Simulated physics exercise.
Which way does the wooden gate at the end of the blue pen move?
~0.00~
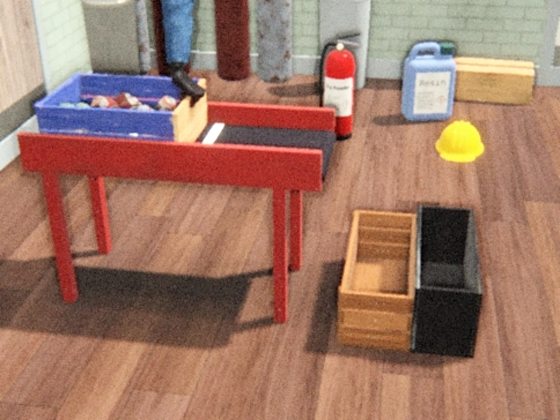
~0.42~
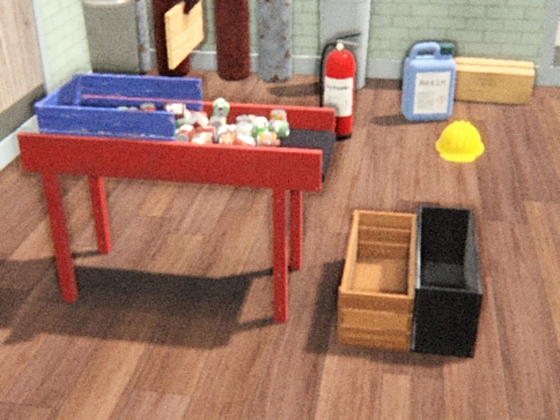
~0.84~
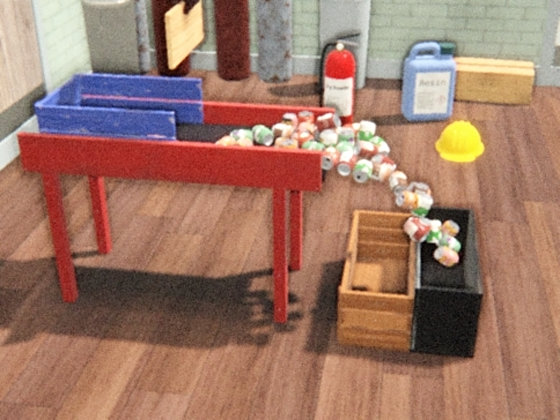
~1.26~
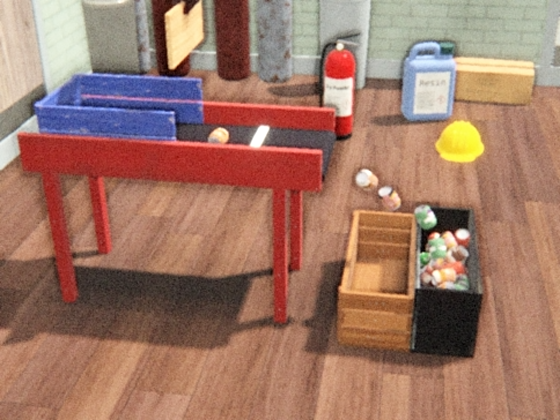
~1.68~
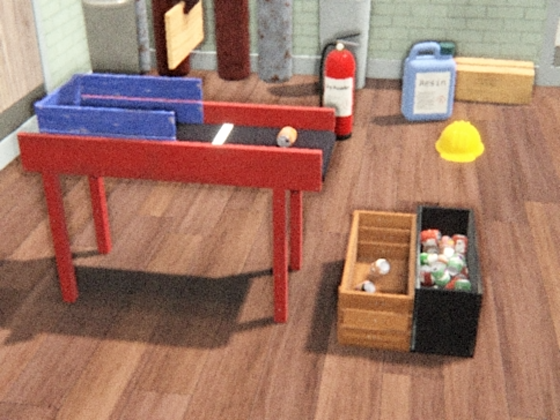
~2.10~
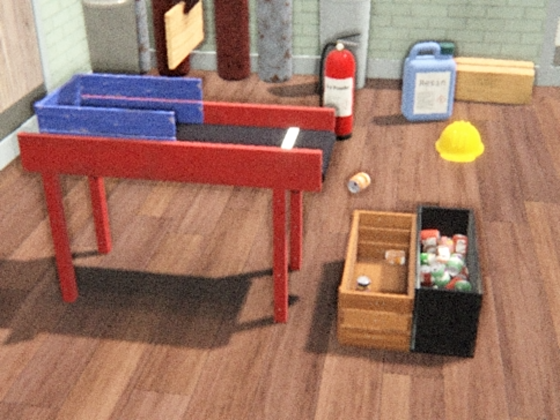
The gate moves up, away from the belt, and stays raised while the cans ride out.
